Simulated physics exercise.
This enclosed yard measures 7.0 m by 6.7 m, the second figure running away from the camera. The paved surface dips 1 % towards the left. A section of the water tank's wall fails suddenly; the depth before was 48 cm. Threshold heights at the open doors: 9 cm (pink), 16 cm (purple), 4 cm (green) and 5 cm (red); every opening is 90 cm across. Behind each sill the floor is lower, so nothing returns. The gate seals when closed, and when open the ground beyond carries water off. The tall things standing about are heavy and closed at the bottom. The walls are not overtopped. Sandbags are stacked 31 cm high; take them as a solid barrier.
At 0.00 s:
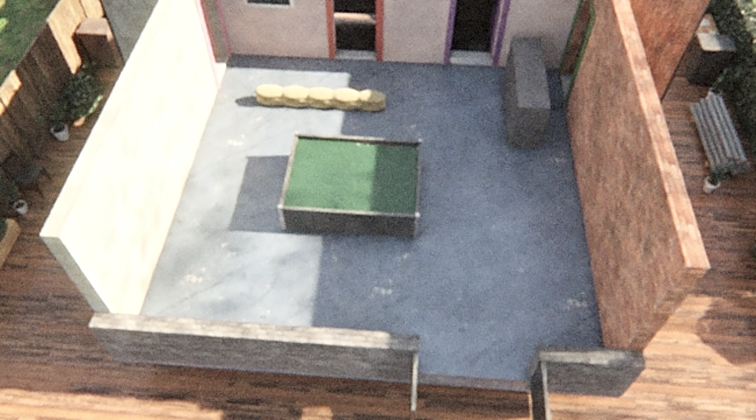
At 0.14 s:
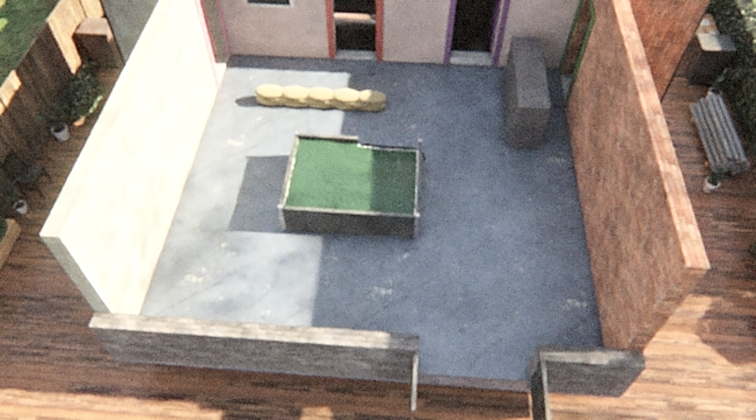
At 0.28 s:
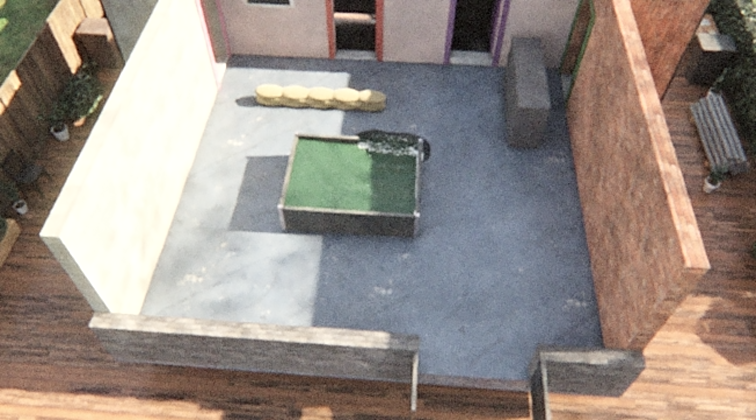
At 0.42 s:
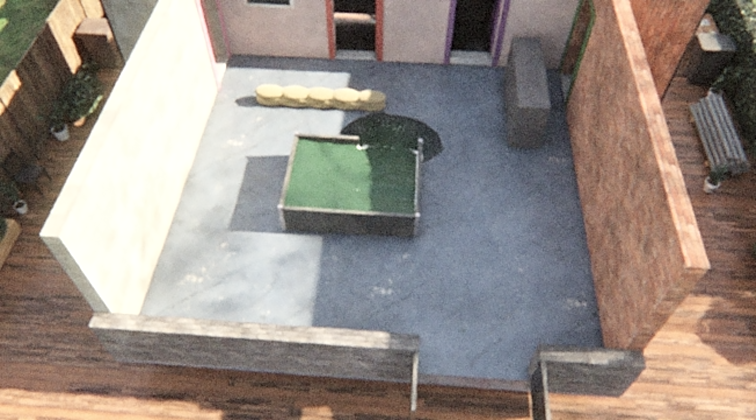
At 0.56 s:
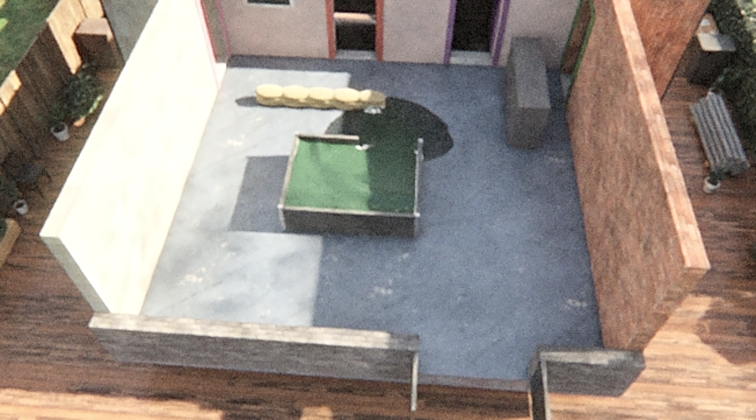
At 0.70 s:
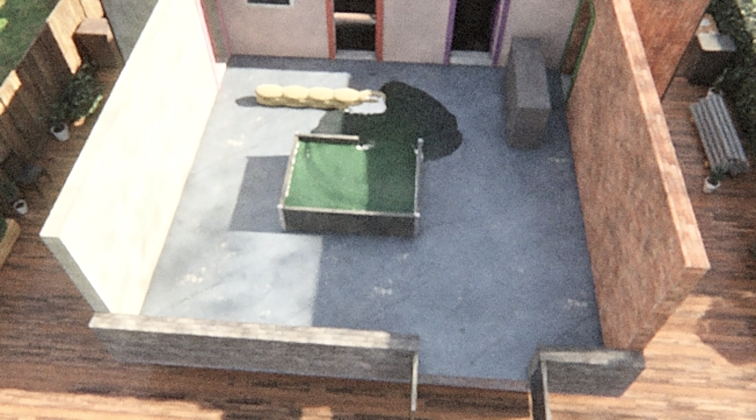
At the start, a green-topped rectangular tank stands whole on a grey paved yard between a cream wall and a brick wall. Its far side then breaks open, and a dark patch of water emerges behind it, spreading backward and rightward across the paving towards the pale sandbags and grey block.
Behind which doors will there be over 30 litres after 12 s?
The water let in: At the pink door it stays under the limit; at the purple door it keeps below the limit; at the green door it goes over the limit; at the red door it does not reach the limit.
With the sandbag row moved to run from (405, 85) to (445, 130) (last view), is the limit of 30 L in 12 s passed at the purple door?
Against that limit: Purple not over.
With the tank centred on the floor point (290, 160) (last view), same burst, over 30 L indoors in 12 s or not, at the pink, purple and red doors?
Then: Pink below, purple under, red under.
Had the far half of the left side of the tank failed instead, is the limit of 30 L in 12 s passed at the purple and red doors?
Against that limit: Purple not over, red below.
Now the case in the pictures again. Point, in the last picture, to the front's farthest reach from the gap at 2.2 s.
At about (544, 69).
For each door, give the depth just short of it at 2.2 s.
Depths in cm: Pink 0, purple 19, green 0, red 7.
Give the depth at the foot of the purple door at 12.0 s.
Some 4.0 cm.
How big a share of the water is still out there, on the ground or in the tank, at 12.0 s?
Roughly 92 in a hundred.
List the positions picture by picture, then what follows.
In the first frame, the water tank at (354, 176) is whole and still, 48 cm deep.
In the second frame, water pours out on the water tank's far side and has run 0.6 m, to a hidden place; typically 8 cm deep outside, 48 cm at the water tank's back.
In the third frame, the front is at (363, 135), 0.8 m from the gap on the water tank's far side; 0.8 m2 of floor is under water; 48 cm left at the back of the water tank.
In the fourth frame, the front is at (378, 116), 1.2 m from the gap on the water tank's far side; 1.6 m2 of floor is under water; 48 cm left at the back of the water tank.
In the fifth frame, water pours out on the water tank's far side and has run 1.7 m, to (389, 100); typically 5 cm deep outside, 47 cm at the water tank's back.
In the sixth frame, the front is at (393, 84), 2.2 m from the gap on the water tank's far side; 3.2 m2 of floor is under water; 42 cm left at the back of the water tank.
After 1.4 s water covers 15 % of the floor and is deepest (26 cm) near (400, 156); pink door not reached, purple door not reached, green door not reached, red door not reached.
After 2.2 s water covers 25 % of the floor and is deepest (24 cm) near (375, 114); pink door not reached, purple door 19 cm at the sill, 0 L in, green door not reached, red door 7 cm at the sill, 0 L in.
After 3.5 s water covers 40 % of the floor and is deepest (23 cm) near (552, 69); pink door 2 cm at the sill, 0 L in, purple door 17 cm at the sill, 6 L in, green door 10 cm at the sill, 20 L in, red door 6 cm at the sill, 5 L in.
After 7.0 s water covers 65 % of the floor and is deepest (10 cm) near (219, 88); pink door 10 cm at the sill, 2 L in, purple door 7 cm at the sill, 8 L in, green door 5 cm at the sill, 61 L in, red door 6 cm at the sill, 10 L in.
After 12.0 s water covers 90 % of the floor and is deepest (8 cm) near (131, 337); pink door 8 cm at the sill, 7 L in, purple door 4 cm at the sill, 8 L in, green door 2 cm at the sill, 65 L in, red door 4 cm at the sill, 12 L in.
